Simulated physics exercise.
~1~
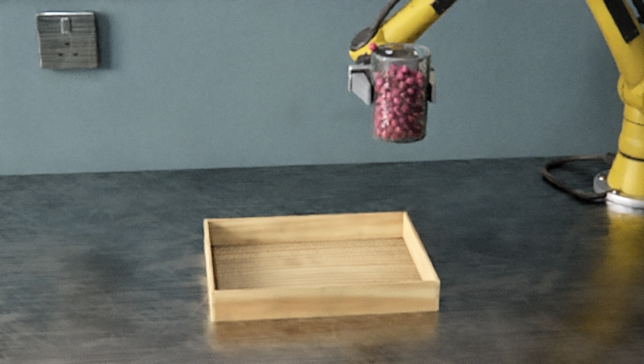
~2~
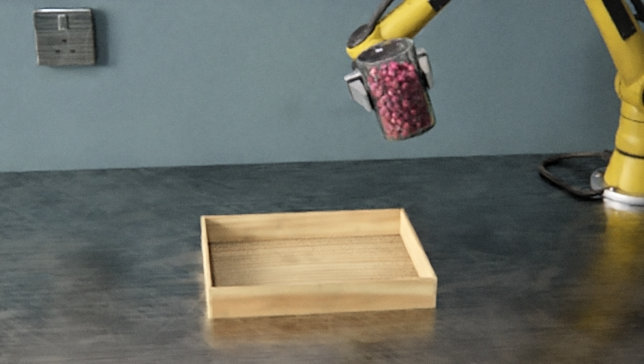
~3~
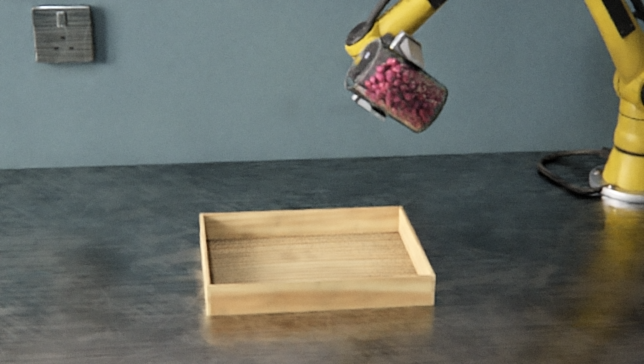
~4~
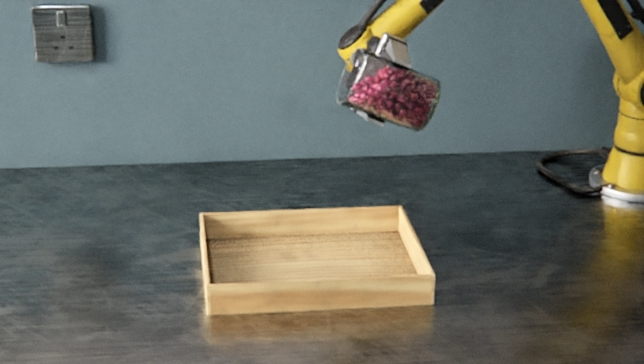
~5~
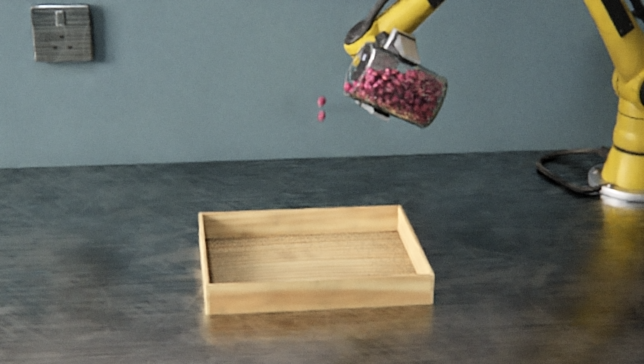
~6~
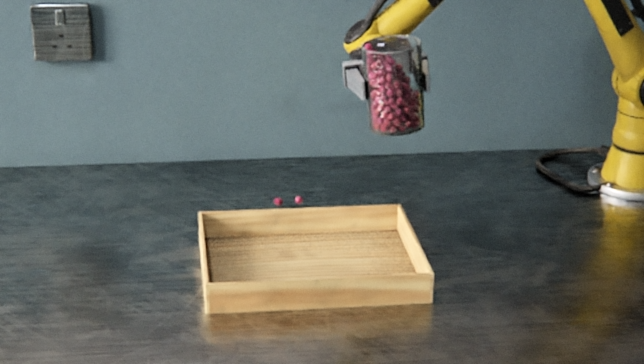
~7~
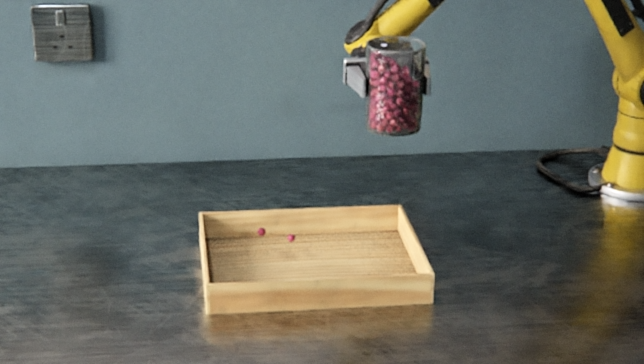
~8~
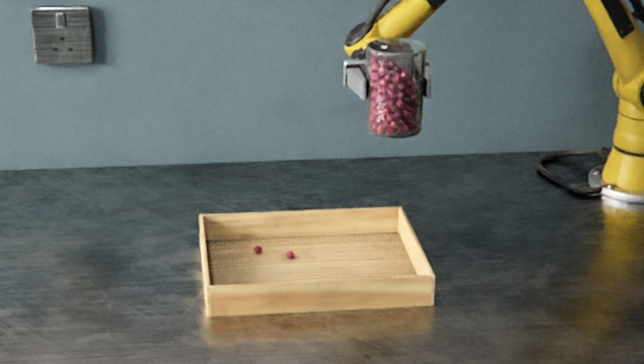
On a dark tabletop, a yellow robot arm tipping a clear tumbler of pink beads, dropping two into a wooden tray, then righting it.
